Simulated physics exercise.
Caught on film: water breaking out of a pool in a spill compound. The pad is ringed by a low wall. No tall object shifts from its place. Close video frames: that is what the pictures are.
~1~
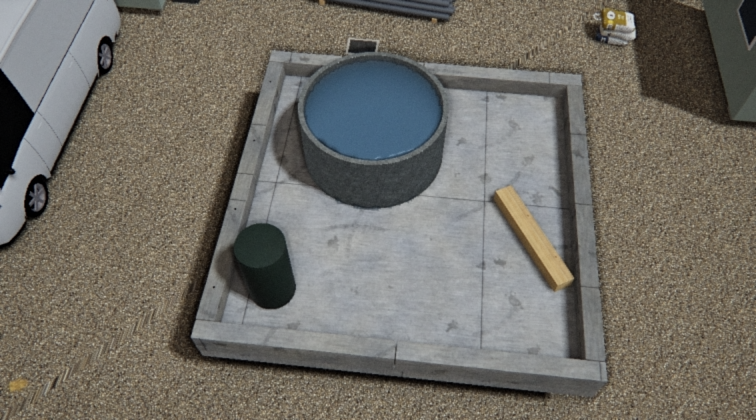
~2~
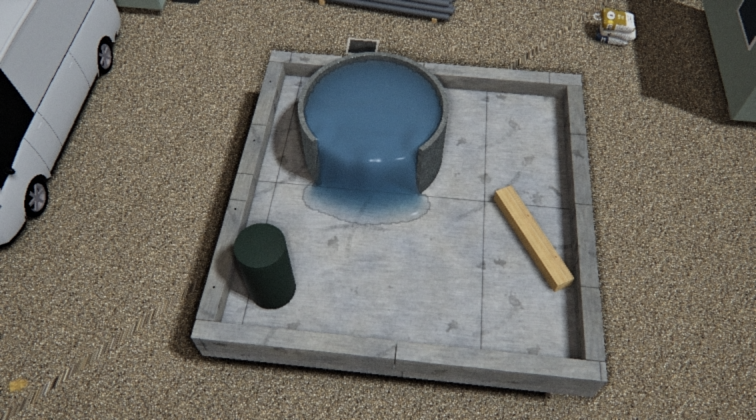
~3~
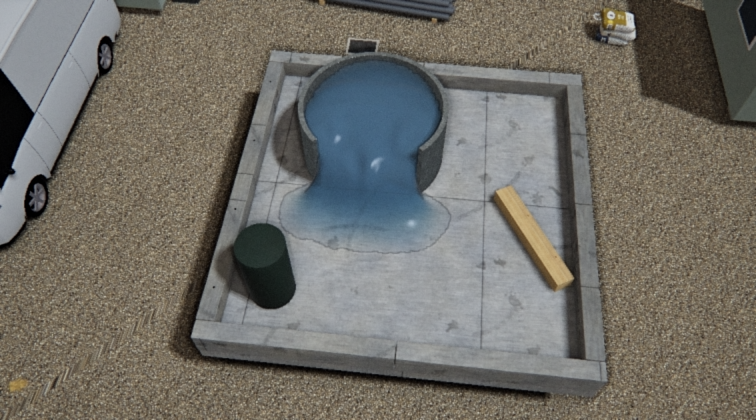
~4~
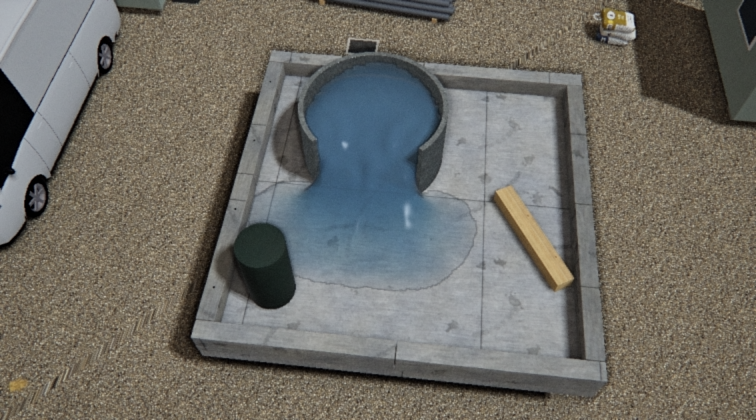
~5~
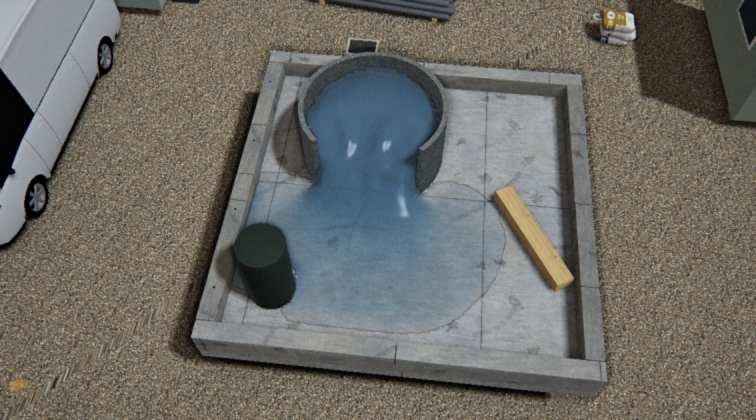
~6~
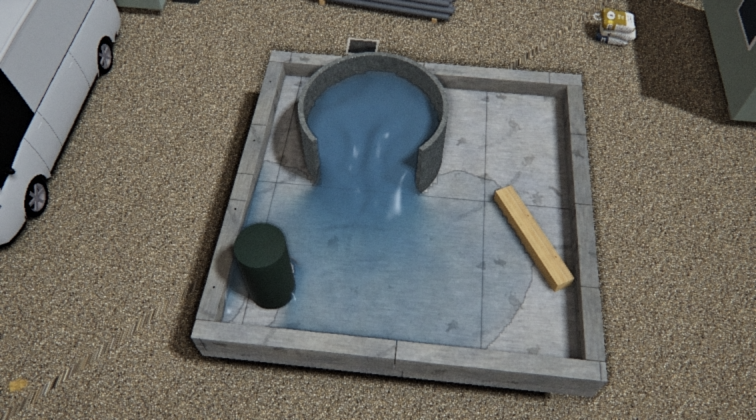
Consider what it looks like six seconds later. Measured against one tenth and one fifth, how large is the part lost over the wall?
The part lost over the wall is between one tenth and one fifth.
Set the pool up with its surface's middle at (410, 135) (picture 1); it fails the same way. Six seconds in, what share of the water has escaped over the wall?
14 per cent.
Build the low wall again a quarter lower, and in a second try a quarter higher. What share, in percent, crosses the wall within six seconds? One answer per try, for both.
First try 24 per cent, second try 6 per cent.
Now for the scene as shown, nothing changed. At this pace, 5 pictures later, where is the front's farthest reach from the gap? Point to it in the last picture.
I'd go with roughly (569, 366).
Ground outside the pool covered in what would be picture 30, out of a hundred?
Near 95 in a hundred.
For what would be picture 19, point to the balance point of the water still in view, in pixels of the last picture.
(380, 247).
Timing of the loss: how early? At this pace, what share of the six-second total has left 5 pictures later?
Roughly 15 percent.
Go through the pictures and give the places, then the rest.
The round pool at (373, 109) is whole and still, in the first frame.
Water pours out at (366, 188) and has run to (424, 201), in the second frame.
The front is at (285, 217), out from the gap at (366, 192), in the third frame.
The front is at a hidden place, out from the gap at (366, 195), in the fourth frame.
Water pours out at (366, 196) and has run to (234, 279), in the fifth frame.
The front is at a hidden place, out from the gap at (366, 196), in the sixth frame.
A moment on, water covers 50 % of the floor; the low wall has let 0 % over.
Next, water covers 55 % of the floor; the low wall has let 2 % over.
Then, water covers 60 % of the floor; the low wall has let 10 % over.
Later, water covers 80 % of the floor; the low wall has let 13 % over.
In the end, water covers 80 % of the floor; the low wall has let 13 % over.
